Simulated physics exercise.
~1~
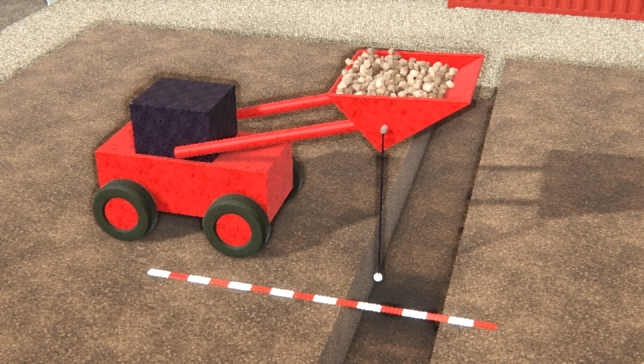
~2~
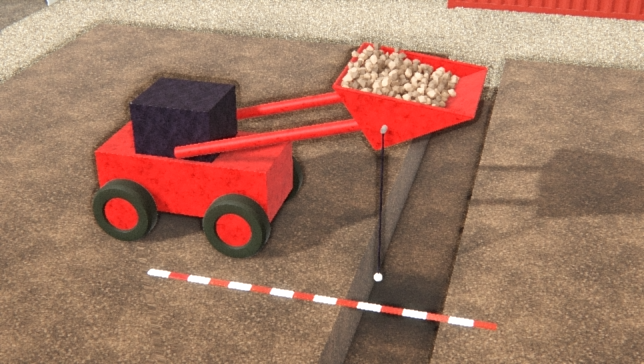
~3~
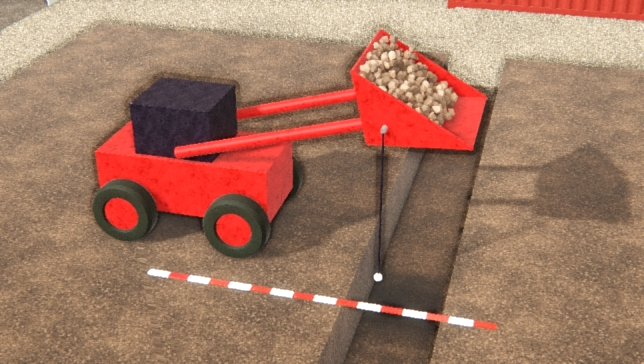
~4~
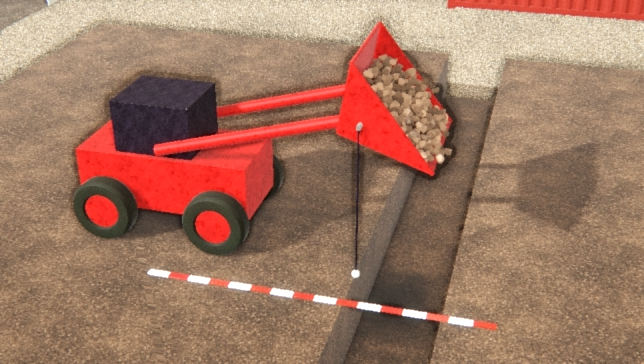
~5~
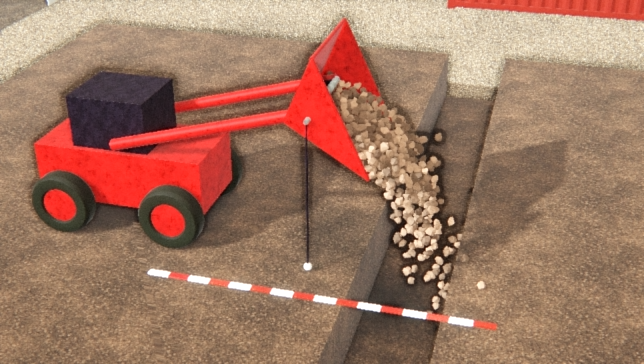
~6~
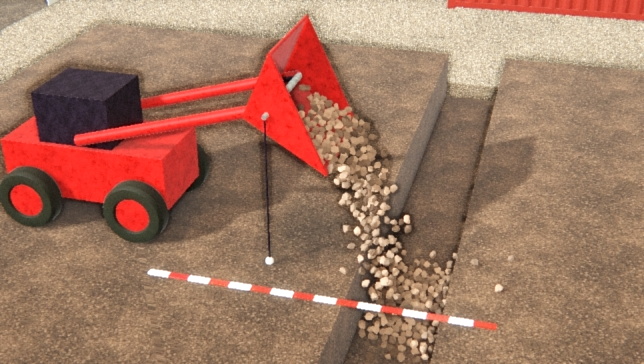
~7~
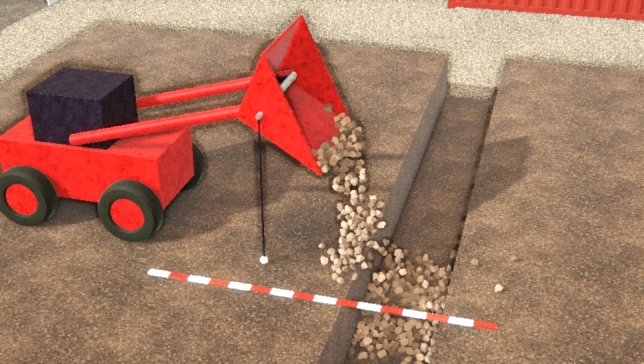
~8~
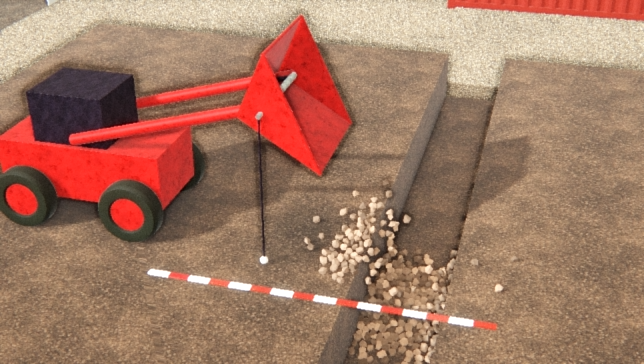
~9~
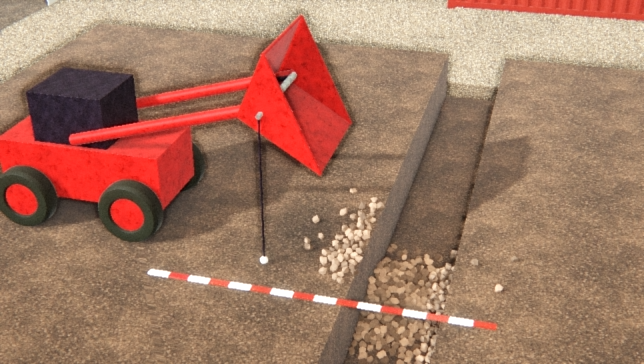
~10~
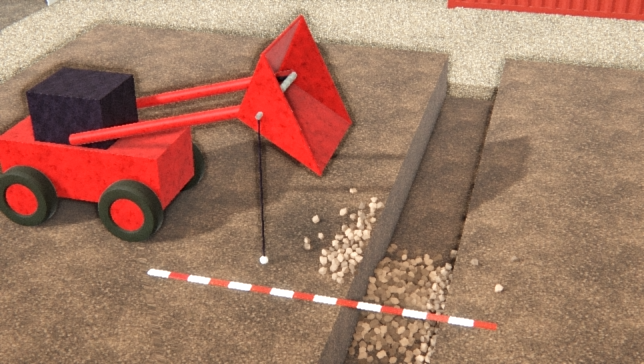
The clip shows a red loader tipping a bucket of pale stones over a trench while backing away to the left; the stones pour out until the bucket is empty, most resting in the trench and a smaller pile on the ground just left of it.
